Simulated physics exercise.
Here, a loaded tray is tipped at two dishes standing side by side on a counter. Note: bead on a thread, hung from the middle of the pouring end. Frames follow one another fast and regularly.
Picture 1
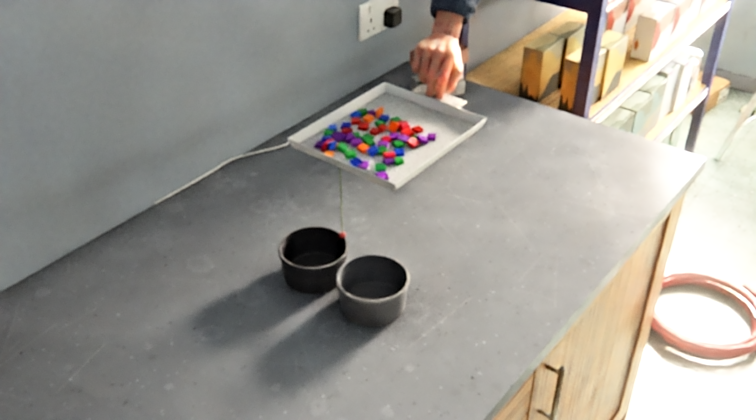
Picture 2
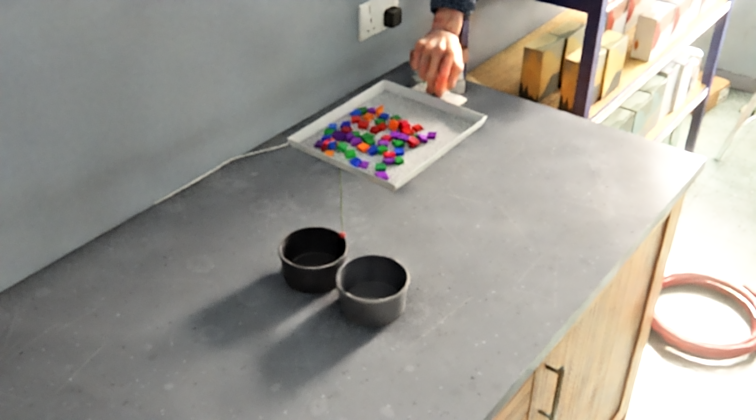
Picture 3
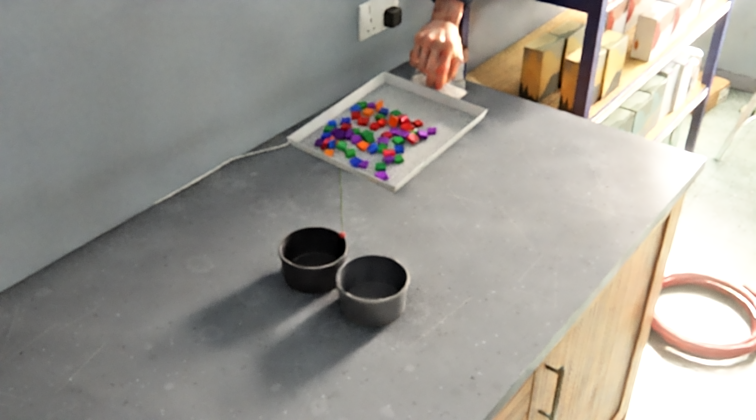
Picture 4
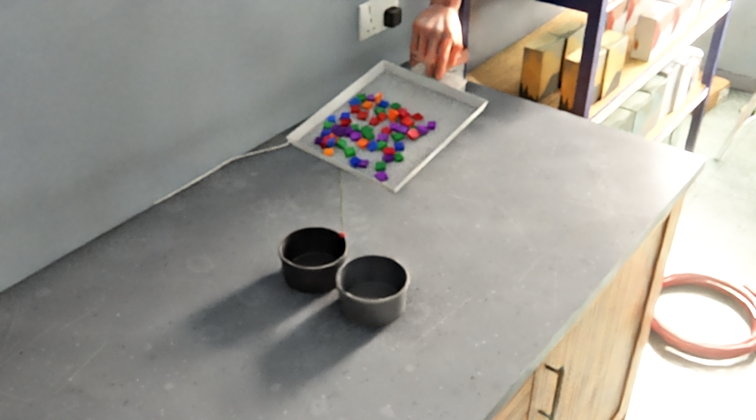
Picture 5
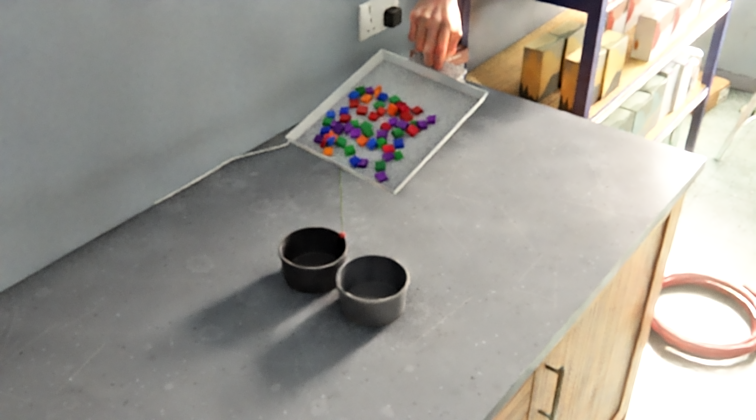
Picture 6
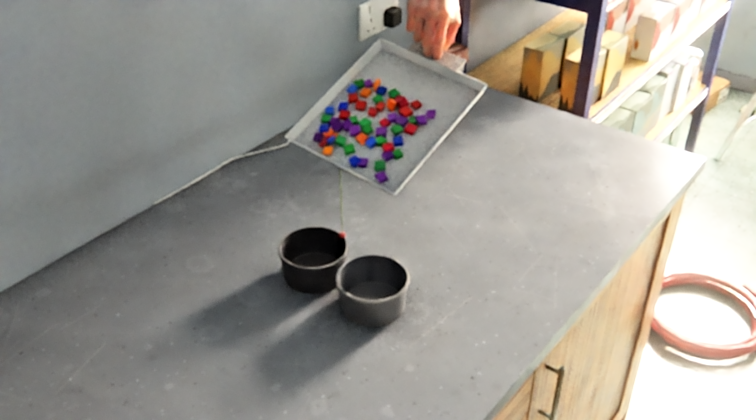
On a grey counter, a shallow tray of colourful tiles sits level behind two dark round dishes, a hand gripping its far end. The hand gradually raises that end, tilting the tray more steeply toward the dishes, its right front corner lowest, while the tiles remain clustered on it.
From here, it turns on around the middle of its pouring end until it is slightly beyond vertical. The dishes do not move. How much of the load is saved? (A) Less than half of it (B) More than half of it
Option B: More than half of it.
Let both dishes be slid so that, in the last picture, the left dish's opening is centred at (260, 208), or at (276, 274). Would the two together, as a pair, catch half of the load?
Try 1: A lesser share; try 2: A lesser share.
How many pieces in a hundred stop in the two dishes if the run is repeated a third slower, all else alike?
That works out at roughly 80 per cent.
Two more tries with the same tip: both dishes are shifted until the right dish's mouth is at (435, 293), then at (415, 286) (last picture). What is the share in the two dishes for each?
Near 60 % and 80 %.
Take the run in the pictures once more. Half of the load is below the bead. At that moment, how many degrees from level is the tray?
Roughly 105 degrees of tilt.
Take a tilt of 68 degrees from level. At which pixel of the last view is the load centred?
I'd put it at about (358, 159).
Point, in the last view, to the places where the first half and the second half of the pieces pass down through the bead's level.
Roughly (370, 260) first, then roughly (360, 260).
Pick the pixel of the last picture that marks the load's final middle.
About (368, 299).
Soon after the last picture, tray tipped steeply; nearly all on the tray; a small part in the air.
A little later, tray tipped past a quarter turn; about half in the right dish; a small part in the left dish; a stray few outside both; about a third in the air.
Later still, tray tipped past a quarter turn; about two thirds in the right dish; about a quarter in the left dish; a small part outside both.
At rest, tray tipped past a quarter turn; about two thirds in the right dish; about a quarter in the left dish; a small part outside both.
